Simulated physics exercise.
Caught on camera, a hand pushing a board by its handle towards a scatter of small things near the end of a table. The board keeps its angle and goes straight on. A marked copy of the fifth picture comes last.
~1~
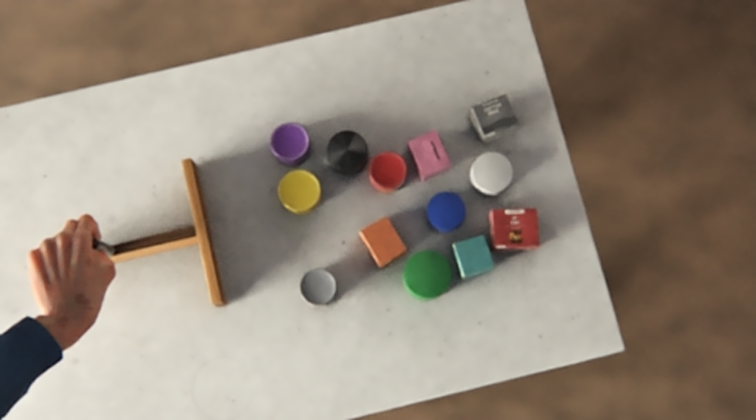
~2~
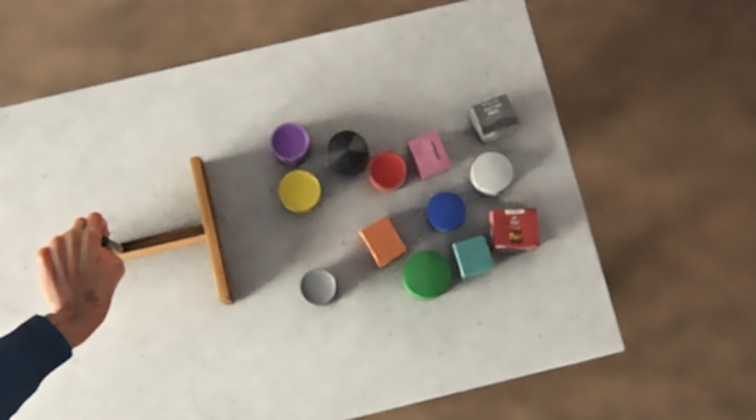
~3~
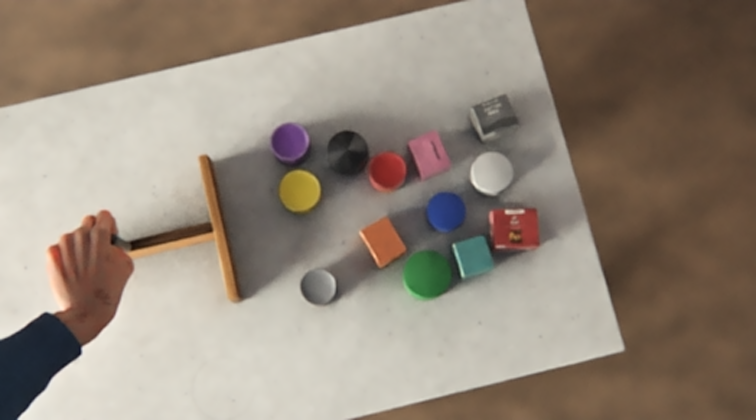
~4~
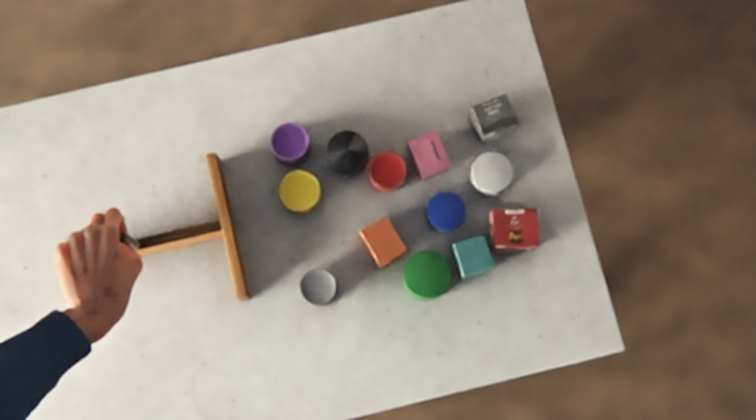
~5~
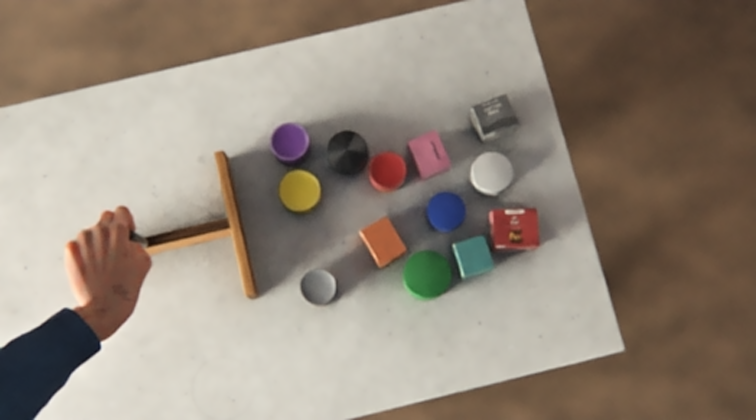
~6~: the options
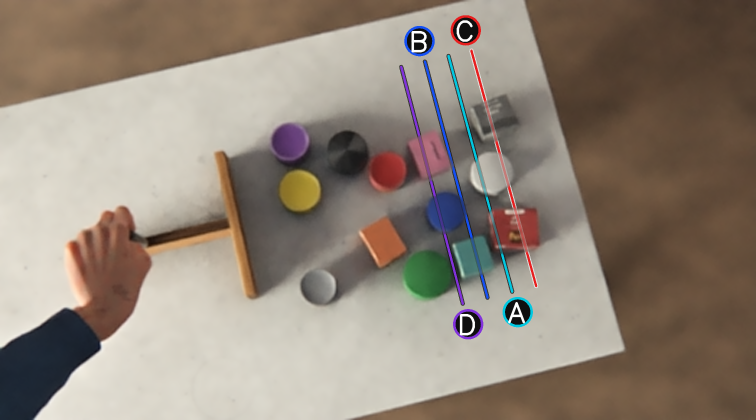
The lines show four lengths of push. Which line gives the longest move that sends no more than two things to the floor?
C is the last line within the limit.
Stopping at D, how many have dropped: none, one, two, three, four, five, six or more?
By then, none.
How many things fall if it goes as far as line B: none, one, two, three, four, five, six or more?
The count is none.
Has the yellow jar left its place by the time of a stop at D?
Yes.
On the marked copy, A at (480, 171); B at (456, 177); C at (503, 165); D at (431, 183).
Taking C. A third of the way, board (332, 198); purple tub (339, 125); grey jar (349, 293).
Two thirds of the way, board (429, 175); grey box (506, 113); red packet (537, 233).
When it is over, board (503, 158); grey box over the edge; white pot over the edge; two fallen.
As for the rest, A is within the limit but short; B is within the limit but short; D is within the limit but short.
